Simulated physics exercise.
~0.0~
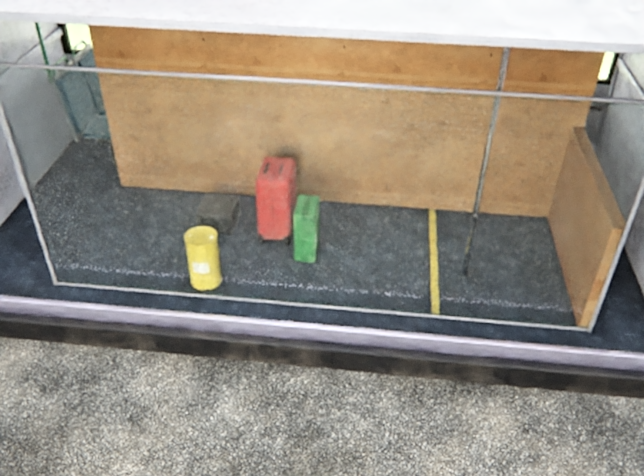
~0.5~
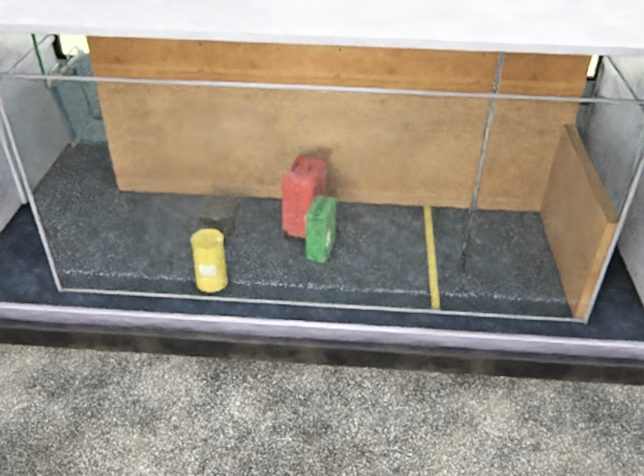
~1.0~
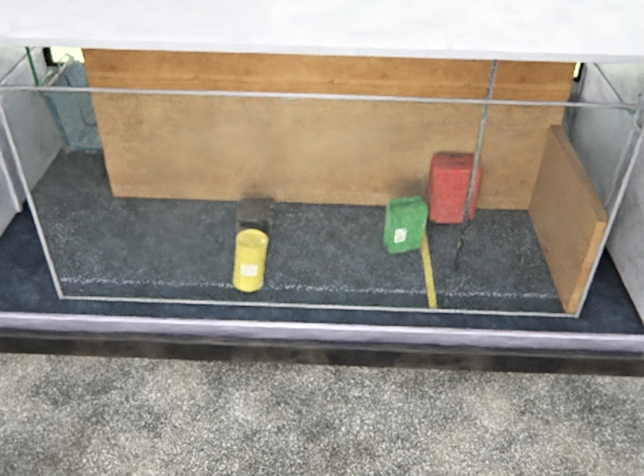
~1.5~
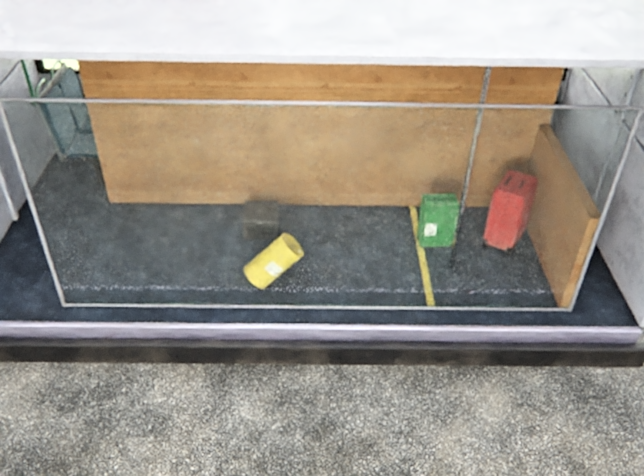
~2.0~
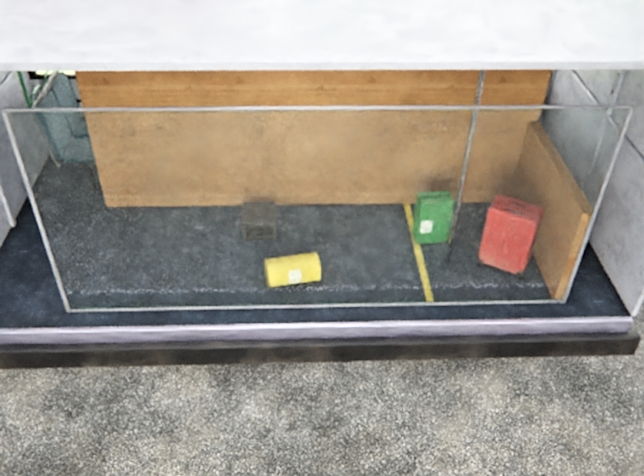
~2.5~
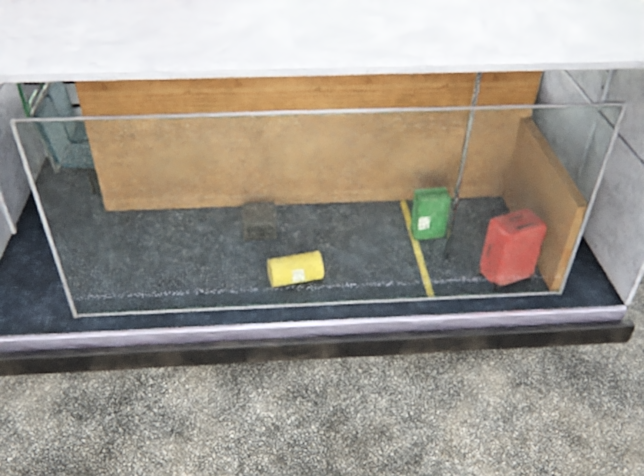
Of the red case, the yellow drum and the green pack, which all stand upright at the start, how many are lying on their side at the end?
Just one of them is lying on its side, the yellow drum. The red case and the green pack are still upright.
